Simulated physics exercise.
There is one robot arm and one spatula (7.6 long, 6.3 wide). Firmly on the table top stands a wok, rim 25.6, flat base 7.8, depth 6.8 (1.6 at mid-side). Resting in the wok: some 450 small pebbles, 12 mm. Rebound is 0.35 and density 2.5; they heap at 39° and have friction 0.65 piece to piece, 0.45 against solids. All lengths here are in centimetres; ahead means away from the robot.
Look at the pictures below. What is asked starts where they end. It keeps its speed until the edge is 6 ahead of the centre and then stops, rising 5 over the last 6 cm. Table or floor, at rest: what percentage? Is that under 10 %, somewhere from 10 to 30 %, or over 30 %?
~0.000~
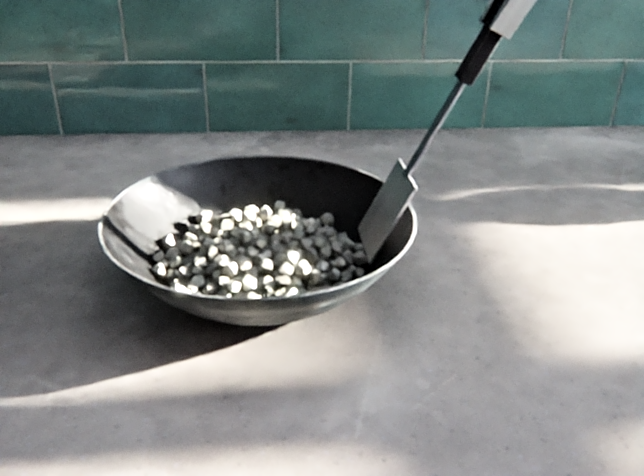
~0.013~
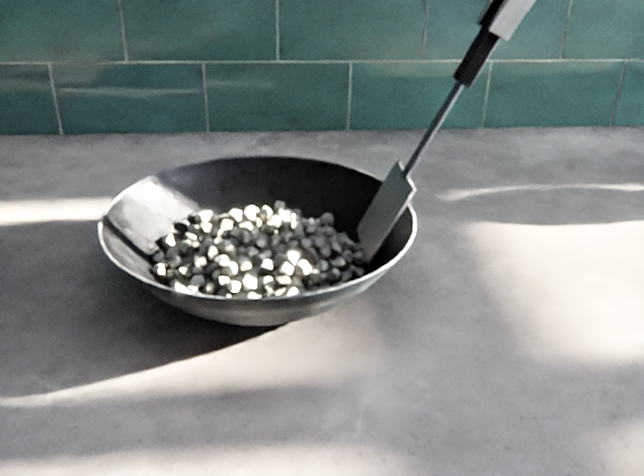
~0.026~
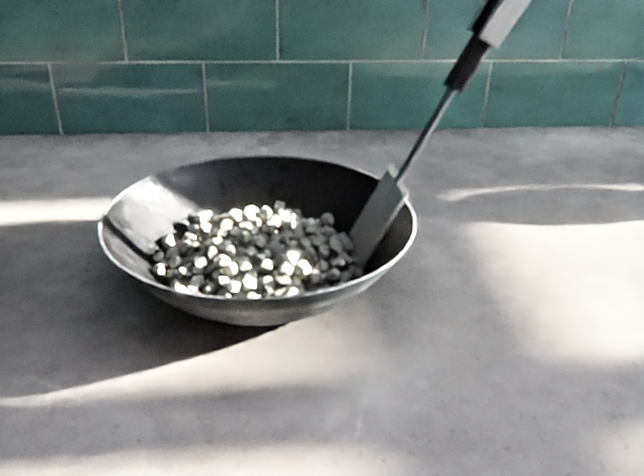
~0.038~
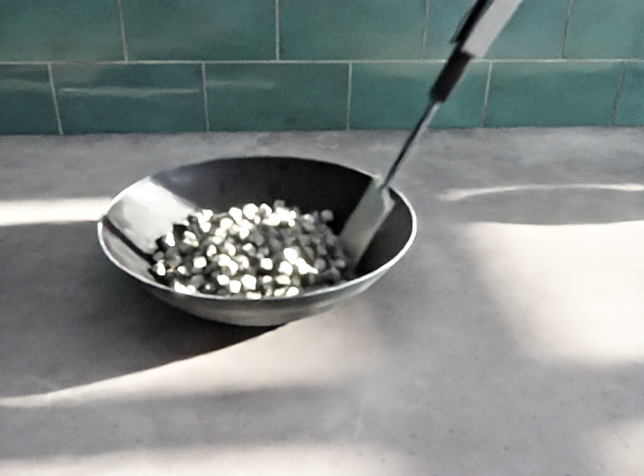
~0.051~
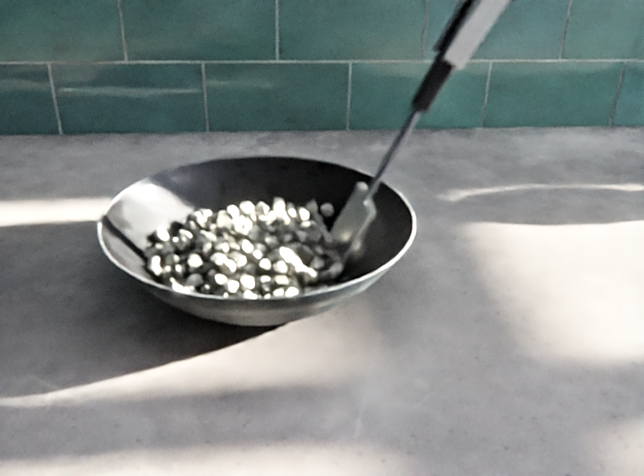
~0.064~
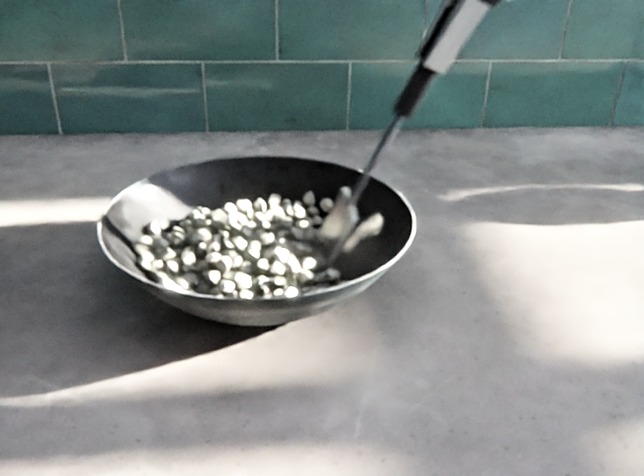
It is from 10 to 30 %.
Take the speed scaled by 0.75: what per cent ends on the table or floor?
15 %.
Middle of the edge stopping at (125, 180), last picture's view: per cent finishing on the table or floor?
Something close to 40 in a hundred.
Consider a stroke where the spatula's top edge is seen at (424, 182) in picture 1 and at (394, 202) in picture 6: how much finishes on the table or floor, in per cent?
Off the vessel, on the table or floor: Some 0 percent.
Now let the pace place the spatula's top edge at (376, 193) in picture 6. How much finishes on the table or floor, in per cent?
About 5 percent.
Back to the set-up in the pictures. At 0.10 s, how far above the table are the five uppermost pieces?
Roughly 8 cm above the table.
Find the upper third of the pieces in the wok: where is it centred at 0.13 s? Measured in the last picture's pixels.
I'd put it somewhere near (191, 232).
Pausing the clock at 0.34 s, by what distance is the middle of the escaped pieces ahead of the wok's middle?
20 cm.
By 0.10 s, sloping 64°, highest piece 11 above the table; 447 in the wok.
By 0.13 s, sloping 64°, highest piece 16 above the table; 444 in the wok, 3 on the blade or in flight.
By 0.34 s, sloping 64°, highest piece 28 above the table; 362 in the wok, 27 on the table or floor, 58 on the blade or in flight.
By 1.39 s, sloping 64°, highest piece 7 above the table; 362 in the wok, 85 on the table or floor.
Final count, 362 in the wok, 85 on the table or floor. That is 19 % on the table or floor.
